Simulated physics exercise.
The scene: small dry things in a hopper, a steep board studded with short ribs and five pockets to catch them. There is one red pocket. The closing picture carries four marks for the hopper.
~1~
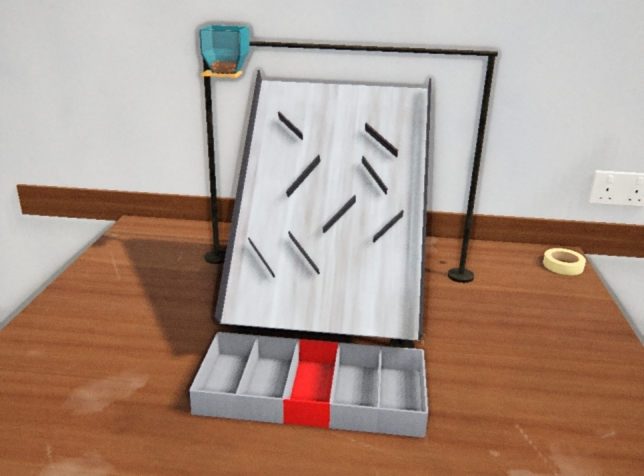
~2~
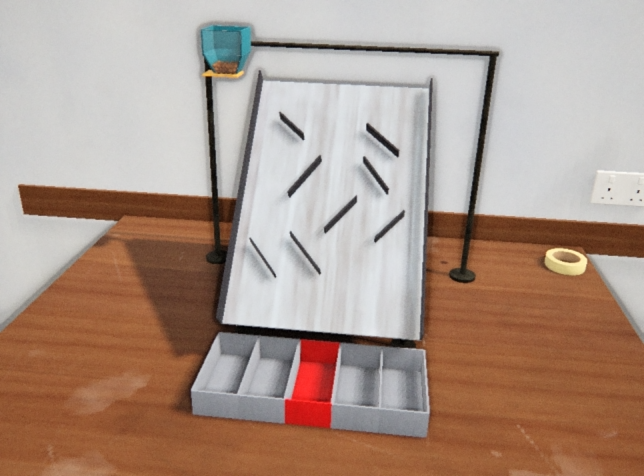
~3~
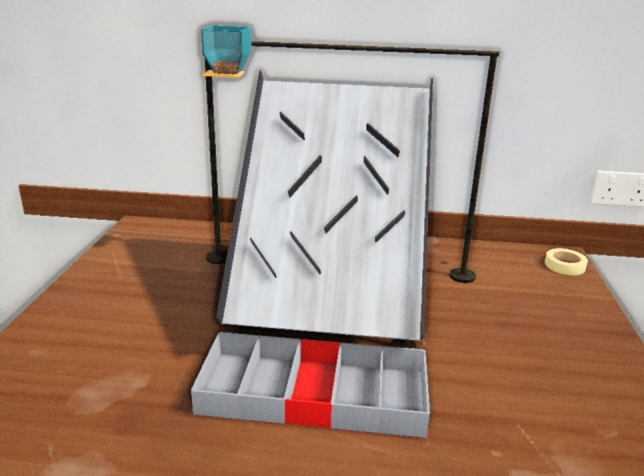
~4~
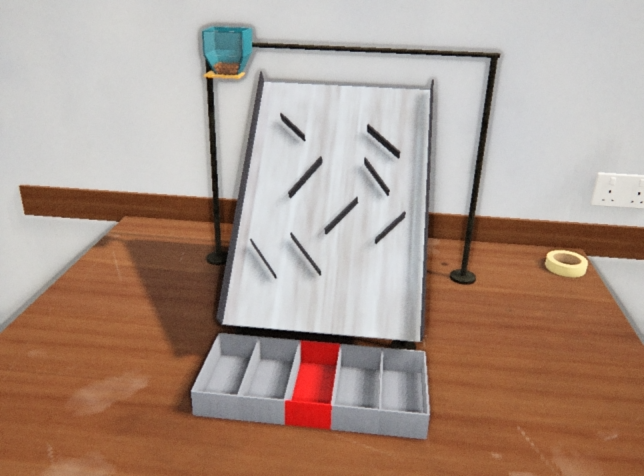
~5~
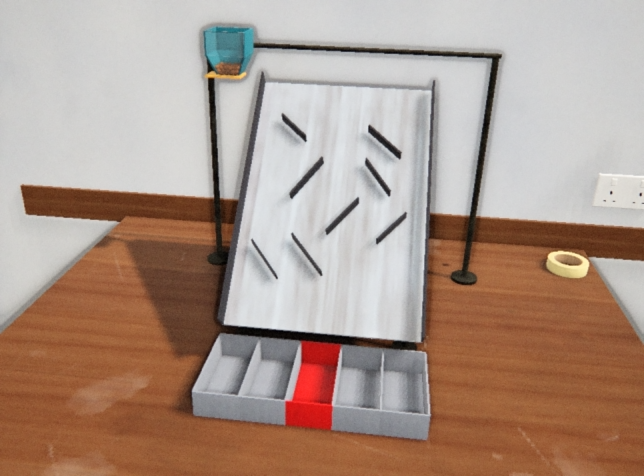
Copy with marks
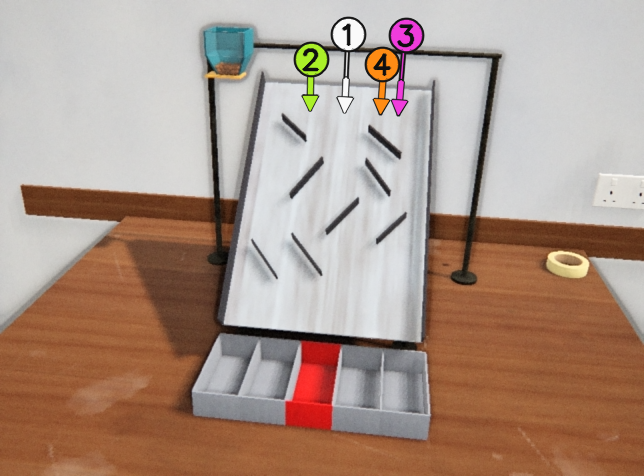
We see a small teal hopper holding brownish contents at the upper left of a black stand, beside a sloped board with dark ribs above a grey tray with one red pocket; apart from a very slight shift in view, nothing moves.
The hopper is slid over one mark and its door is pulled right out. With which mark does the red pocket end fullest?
Go for 2.
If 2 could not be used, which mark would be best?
That would be 1.
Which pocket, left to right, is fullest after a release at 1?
The fourth from the left.
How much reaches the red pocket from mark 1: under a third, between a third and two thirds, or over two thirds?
Under a third.
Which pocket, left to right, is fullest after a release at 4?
It is the fifth one.
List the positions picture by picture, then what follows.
In the first frame, hopper (226, 68), cereal balls, door shut.
In the second frame, ribs (279, 112) to (303, 134), (367, 123) to (399, 151), (288, 192) to (320, 155).
In the third frame, ribs (364, 156) to (389, 189), (325, 228) to (357, 195), (376, 237) to (405, 210).
In the fourth frame, ribs (250, 239) to (275, 274), (291, 232) to (320, 271).
In the fifth frame, red pocket (309, 413), number 3 of 5 from the left.
On the marked copy, mark 1 meets the board at (344, 107); mark 2 meets the board at (310, 105); mark 3 meets the board at (398, 109); mark 4 meets the board at (380, 108).
With 1, roughly a quarter in the red pocket, the larger part in other pockets.
With 2, roughly half in the red pocket, roughly half in other pockets.
With 3, just a few in the red pocket, the larger part in other pockets, about a tenth outside the box.
With 4, not one piece in the red pocket, almost all in other pockets, about a tenth outside the box.
